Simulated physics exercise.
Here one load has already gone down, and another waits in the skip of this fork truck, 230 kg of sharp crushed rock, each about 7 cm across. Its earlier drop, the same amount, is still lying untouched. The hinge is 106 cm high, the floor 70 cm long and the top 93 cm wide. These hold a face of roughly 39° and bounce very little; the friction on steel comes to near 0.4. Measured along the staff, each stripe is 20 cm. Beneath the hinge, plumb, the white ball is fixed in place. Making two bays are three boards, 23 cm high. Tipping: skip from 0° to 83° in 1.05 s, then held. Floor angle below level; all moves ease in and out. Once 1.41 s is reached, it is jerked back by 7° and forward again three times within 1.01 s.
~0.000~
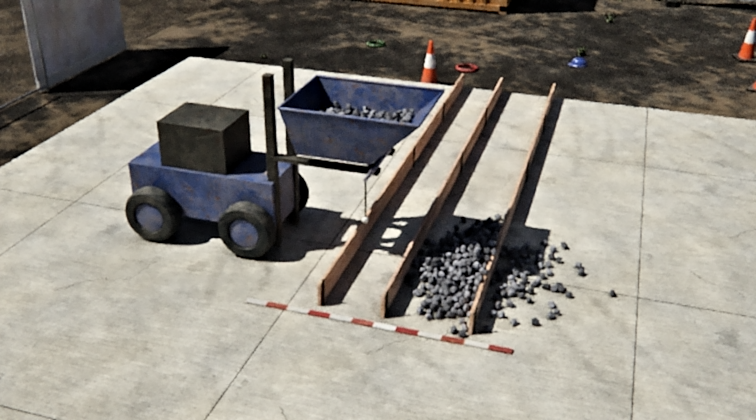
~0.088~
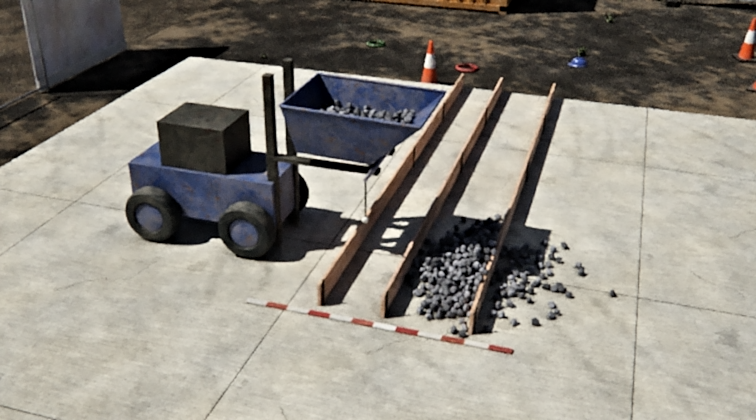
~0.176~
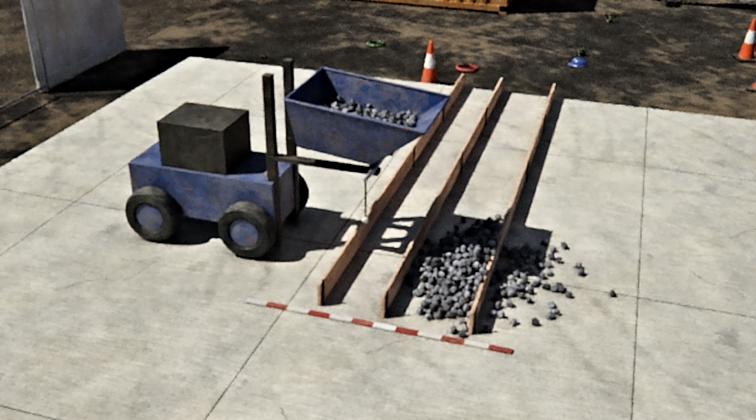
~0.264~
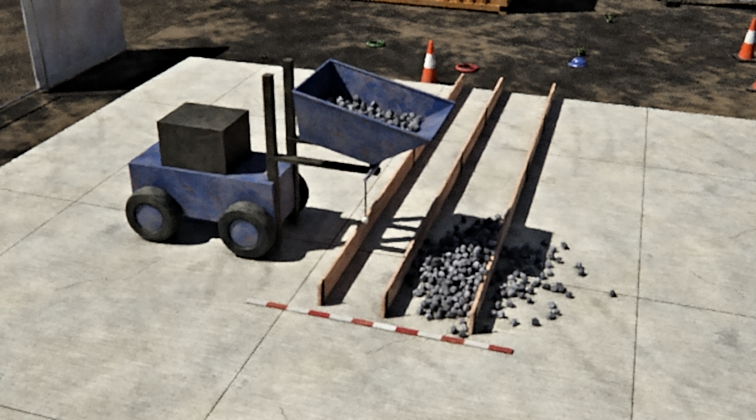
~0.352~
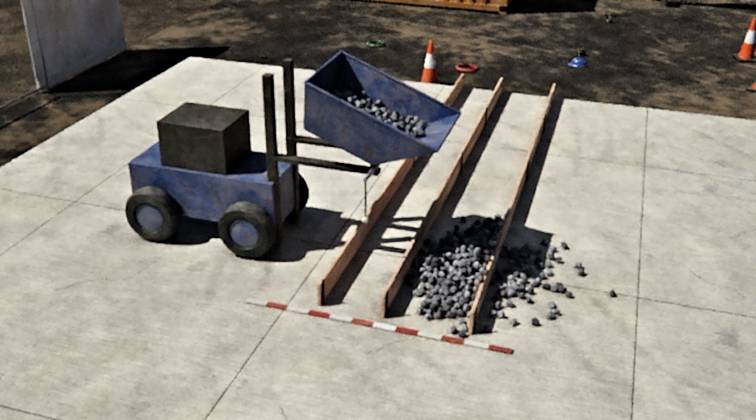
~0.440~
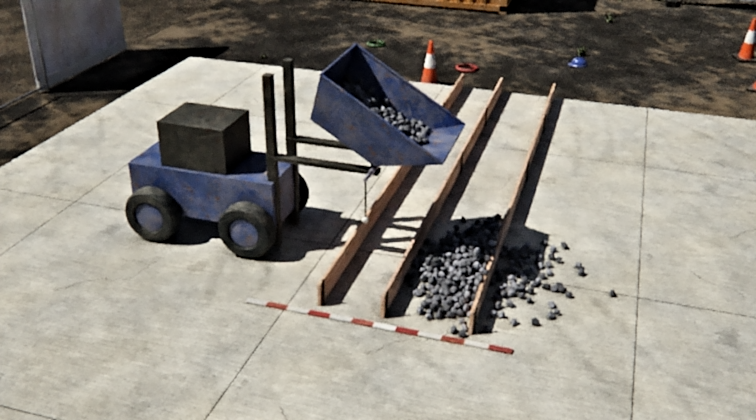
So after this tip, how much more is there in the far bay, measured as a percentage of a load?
About 51 out of 100.
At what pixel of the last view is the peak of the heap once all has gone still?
Somewhere close to (477, 239).
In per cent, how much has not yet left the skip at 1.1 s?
Reading: Near 75 % of the load.
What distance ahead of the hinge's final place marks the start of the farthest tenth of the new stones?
I'd say close to 170 centimetres ahead of it.
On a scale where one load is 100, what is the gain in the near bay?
Roughly 0 per cent of a load.
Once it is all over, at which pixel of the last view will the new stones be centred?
(488, 264).
After 0.8 s the floor is at 70°; in per cent of one load, 100 in the skip, 87 in the far bay, 13 past the last board; the foremost stones are at (572, 290).
After 1.1 s the floor is at 83°; in per cent of one load, 74 in the skip, 114 in the far bay, 13 past the last board; the foremost stones are at (572, 290).
After 2.9 s the floor is at 83°; in per cent of one load, 0 in the skip, 138 in the far bay, 62 past the last board; the foremost stones are at (632, 297).
After 5.3 s the floor is at 83°; in per cent of one load, 0 in the skip, 138 in the far bay, 62 past the last board; the foremost stones are at (632, 297). Net gain in the far bay, 51.
